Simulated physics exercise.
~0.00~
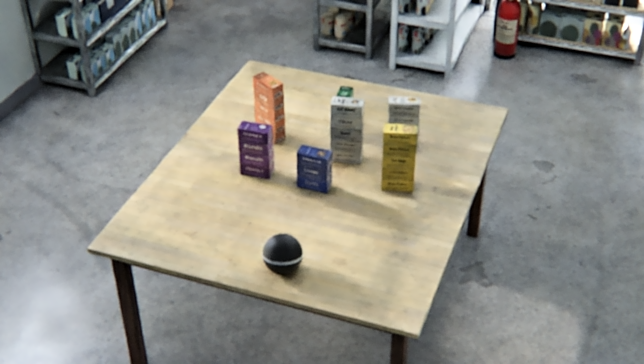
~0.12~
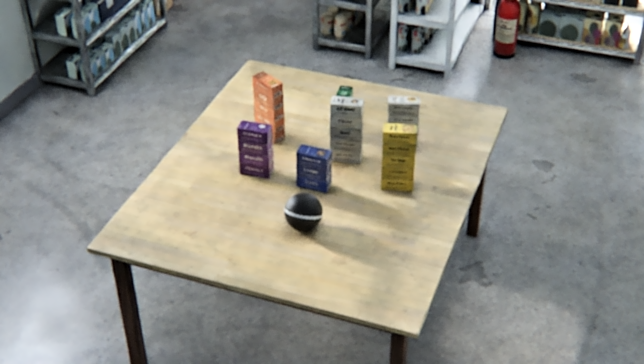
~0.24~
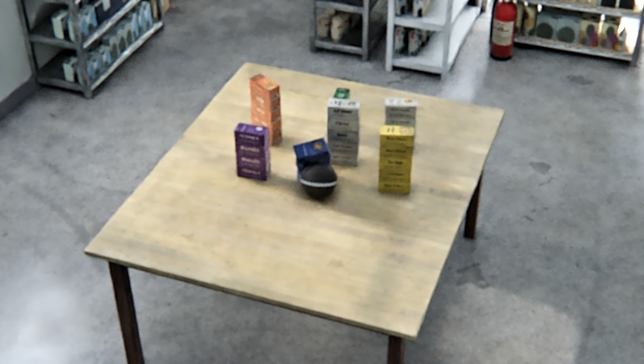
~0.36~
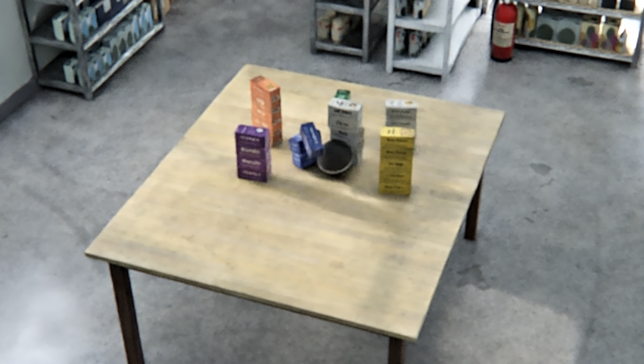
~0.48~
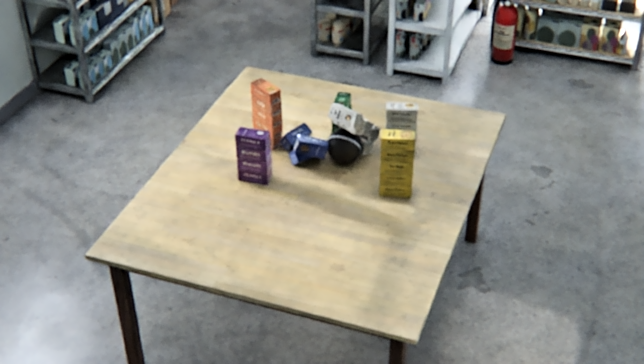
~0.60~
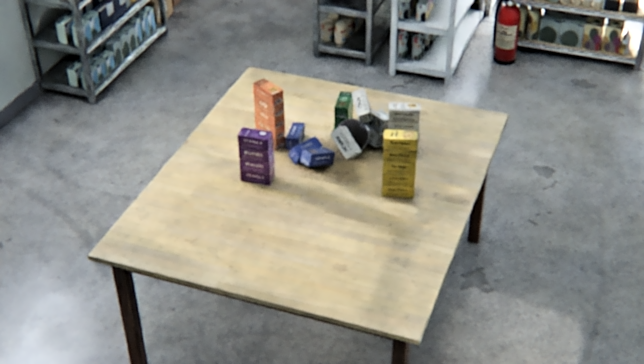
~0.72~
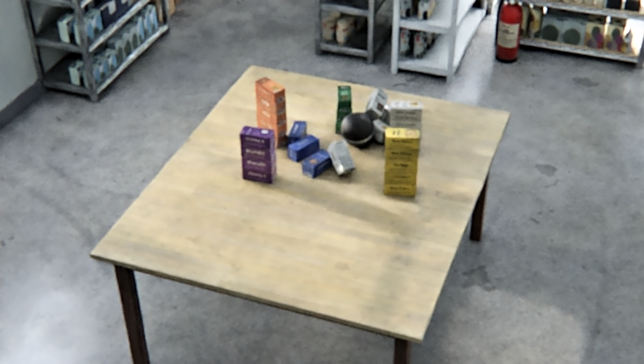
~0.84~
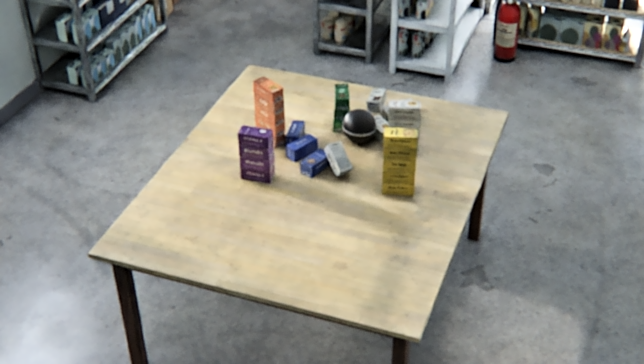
A dark ball with a pale band rolls across a light wooden table, seen from above at an angle in a grey-floored room with stocked shelves and a red extinguisher behind. Small stacks of tea packets stand toward the far side, orange and purple at left, blue in front, grey and green behind, yellow at right. The ball moves away and to the right, knocks the blue stack apart, then pushes into the tall grey one, which topples. It slows and stops among the fallen blue and grey packets, while the orange, purple and yellow stacks remain standing.
